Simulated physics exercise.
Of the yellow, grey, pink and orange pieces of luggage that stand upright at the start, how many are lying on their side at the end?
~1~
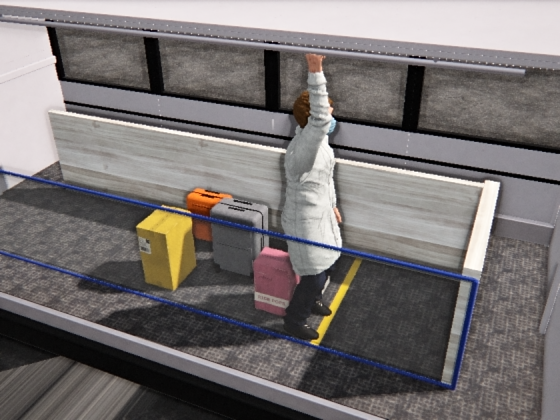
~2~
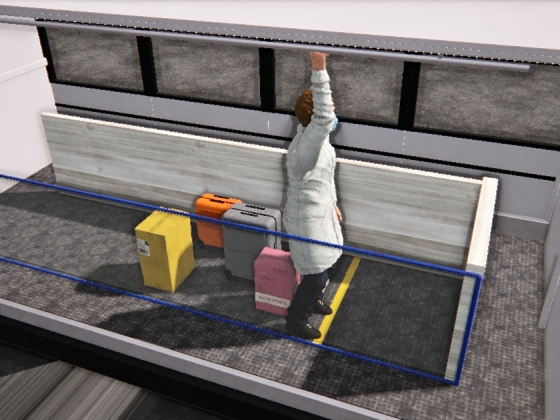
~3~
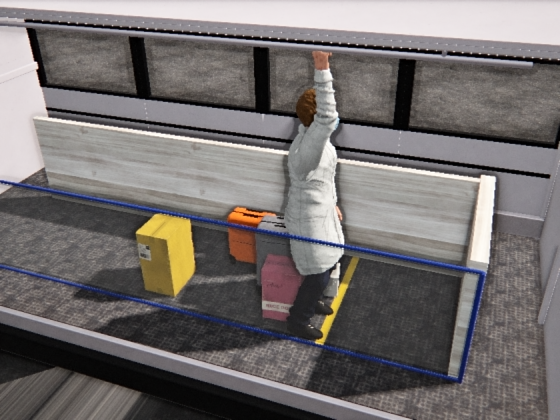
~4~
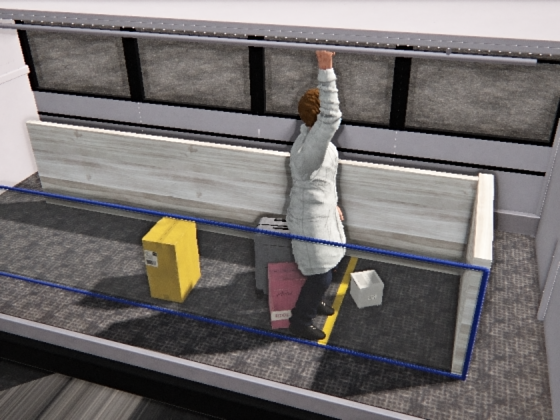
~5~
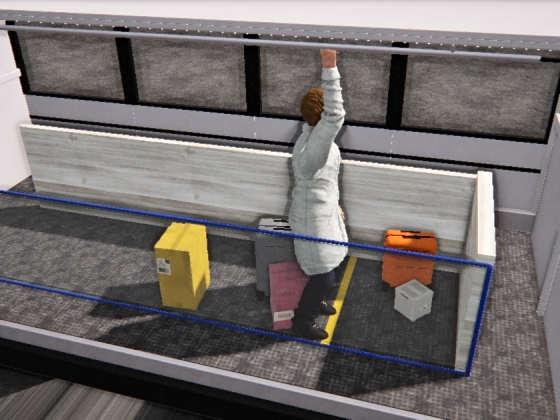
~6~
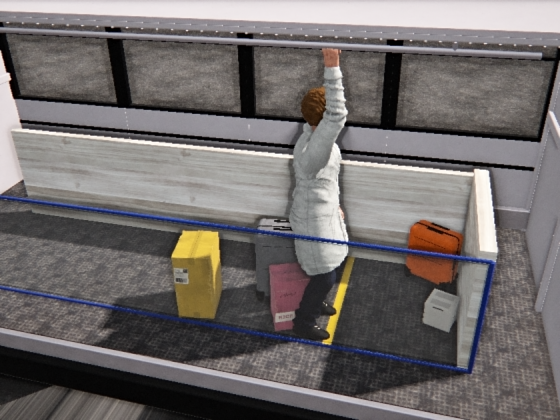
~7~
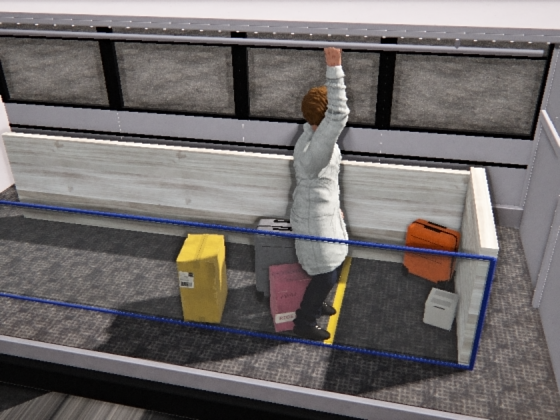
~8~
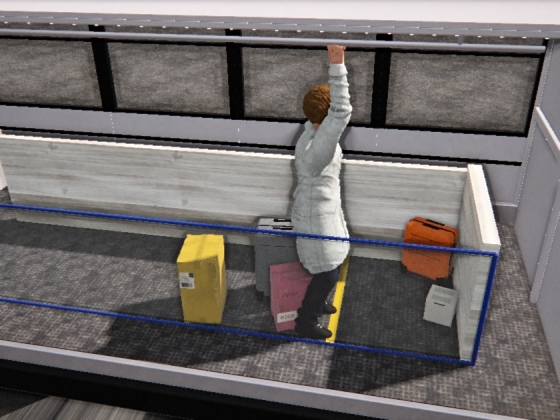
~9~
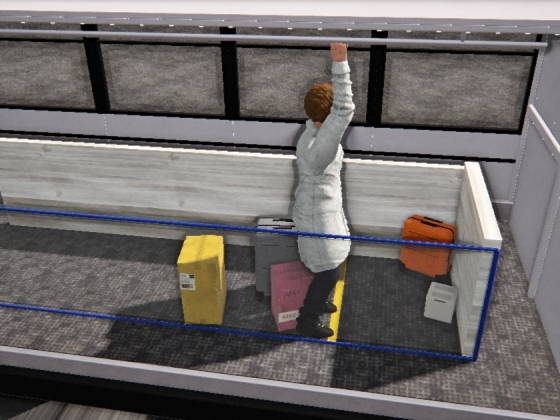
None of them are. The yellow, grey, pink and orange pieces are all still upright when everything comes to rest.
